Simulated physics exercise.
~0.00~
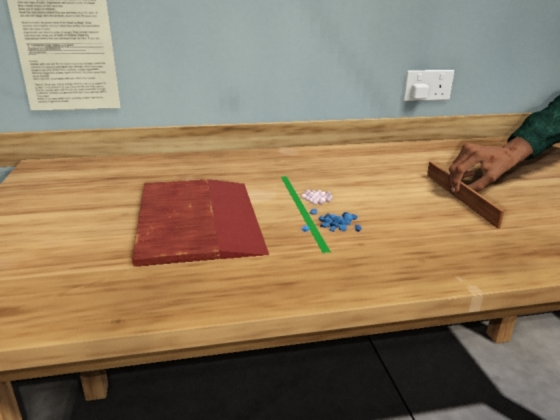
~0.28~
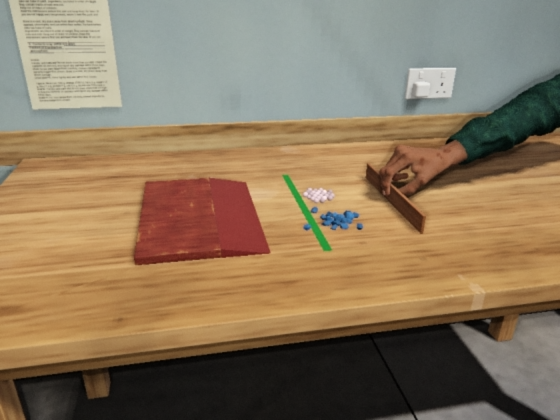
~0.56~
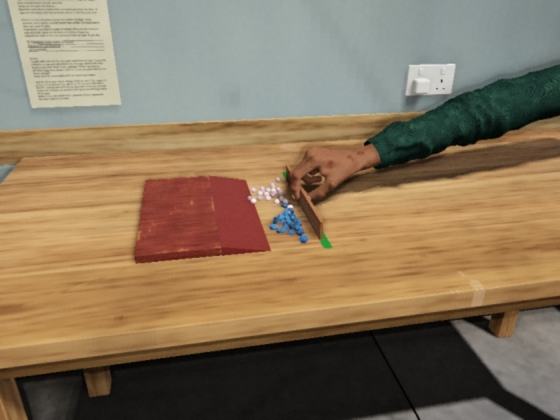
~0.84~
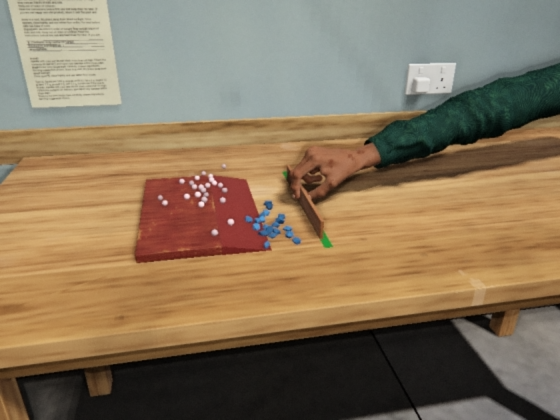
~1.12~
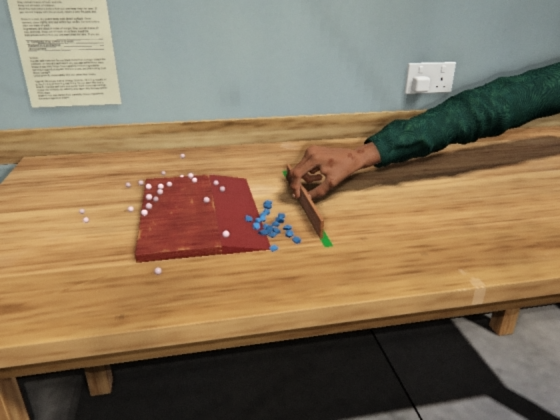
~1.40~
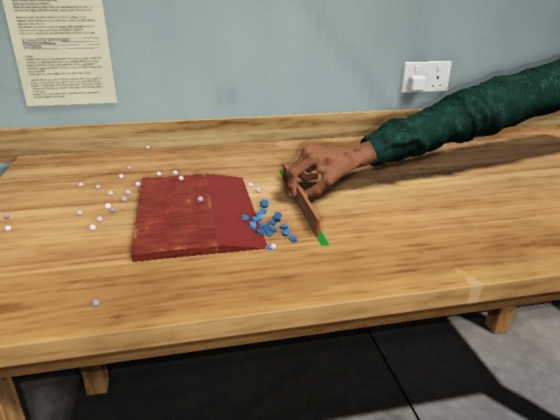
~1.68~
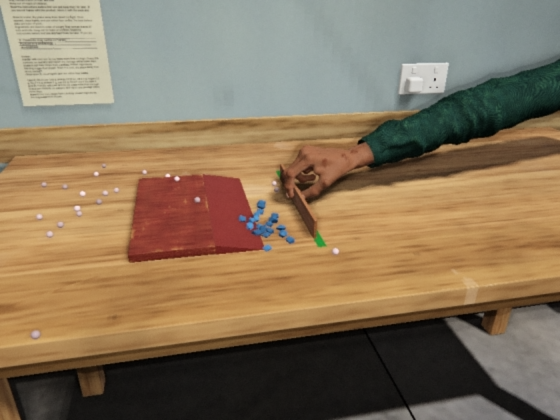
We see a hand sweep a strip of wood leftward along a table, pushing white and blue pieces toward a red ramp and stopping at green tape; most white pieces scatter over and beyond the ramp, while the blue ones stay clustered around its near edge.
